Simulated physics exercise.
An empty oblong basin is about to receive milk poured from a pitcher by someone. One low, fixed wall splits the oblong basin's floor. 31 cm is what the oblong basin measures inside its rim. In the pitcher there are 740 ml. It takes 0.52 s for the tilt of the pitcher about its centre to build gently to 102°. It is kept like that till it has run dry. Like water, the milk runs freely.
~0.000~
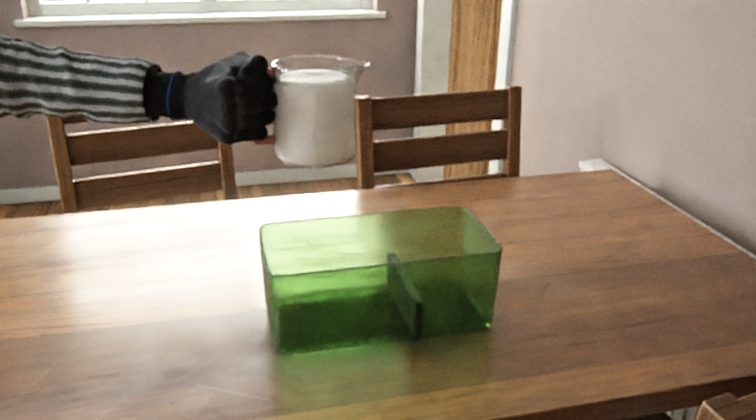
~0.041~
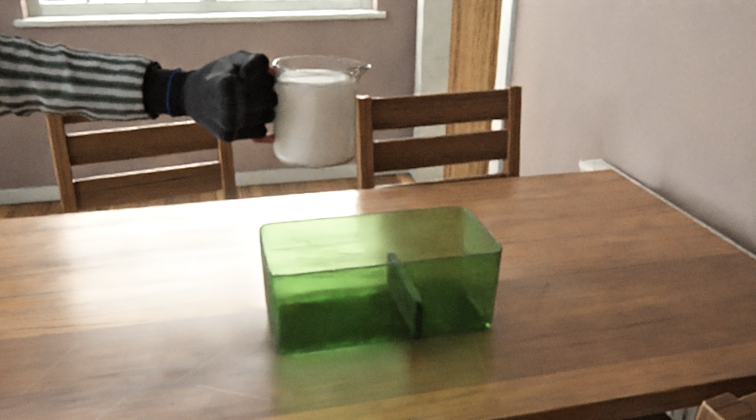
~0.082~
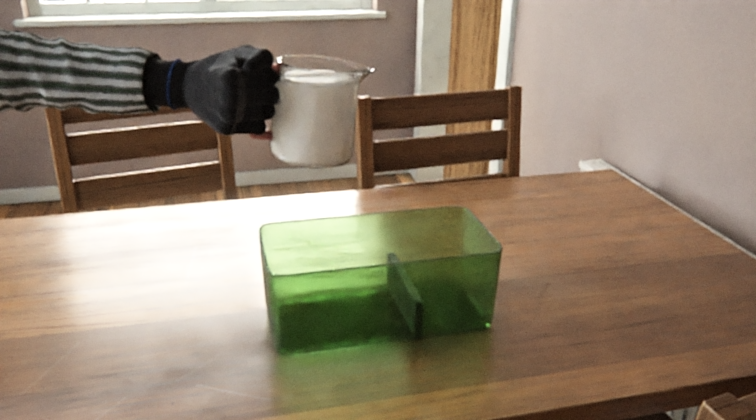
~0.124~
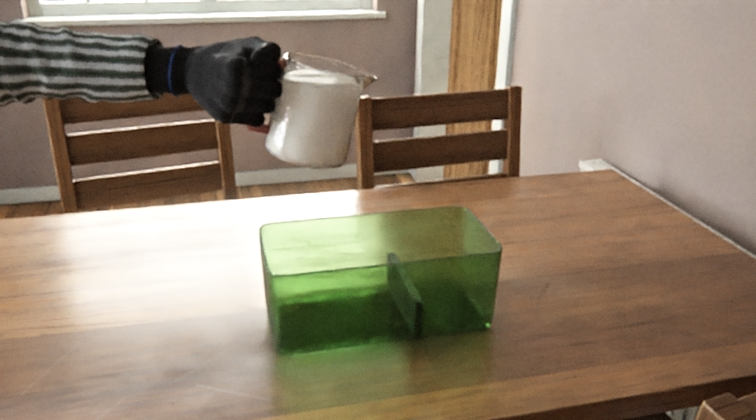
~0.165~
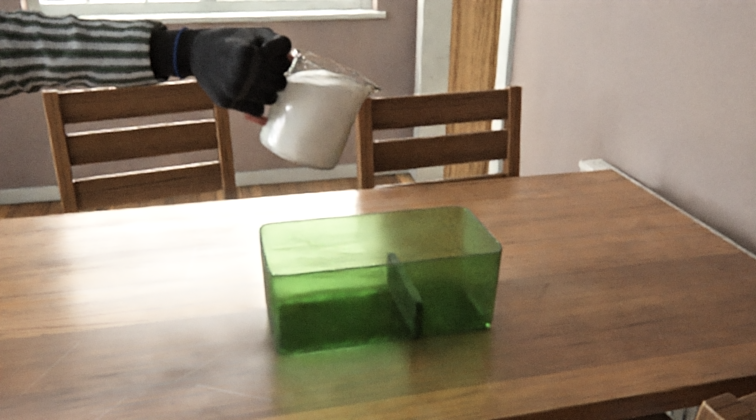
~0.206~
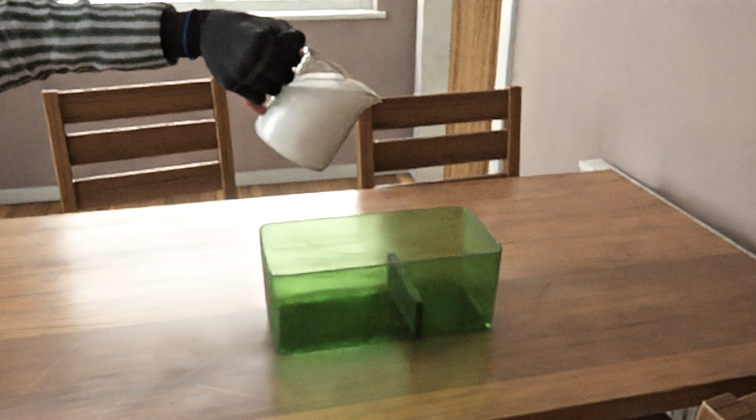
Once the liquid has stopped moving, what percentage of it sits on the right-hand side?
About 81 per cent.
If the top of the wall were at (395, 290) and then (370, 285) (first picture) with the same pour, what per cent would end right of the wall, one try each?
80 % and 90 %.
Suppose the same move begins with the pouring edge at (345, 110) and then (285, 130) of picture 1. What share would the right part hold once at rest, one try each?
Roughly 10 per cent the first time and 5 per cent the second.
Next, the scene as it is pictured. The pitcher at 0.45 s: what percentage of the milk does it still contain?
Around 58 percent.
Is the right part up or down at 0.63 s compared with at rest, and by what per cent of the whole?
It rises by about 30.
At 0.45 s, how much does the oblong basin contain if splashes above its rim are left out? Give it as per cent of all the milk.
The basin holds roughly 9 in a hundred parts at that moment.
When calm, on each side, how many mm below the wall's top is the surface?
About 54 mm on the left, about 18 mm on the right.
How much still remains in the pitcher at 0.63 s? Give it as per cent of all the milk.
Around 20 percent of it.
Then, 0.45 s in, the tilt is 98° and 59 per cent is still to pour, 0 is left of the wall and 8 right of it.
Then, 0.63 s in, the tilt is 102° and 20 per cent is still to pour, 2 is left of the wall and 52 right of it.
Then, 0.82 s in, the tilt is 102° and 6 per cent is still to pour, 6 is left of the wall and 76 right of it.
Then, 1.02 s in, the tilt is 102° and 2 per cent is still to pour, 12 is left of the wall and 81 right of it.
Finally, 15 per cent lies left of the wall, 81 right of it and 3 outside.
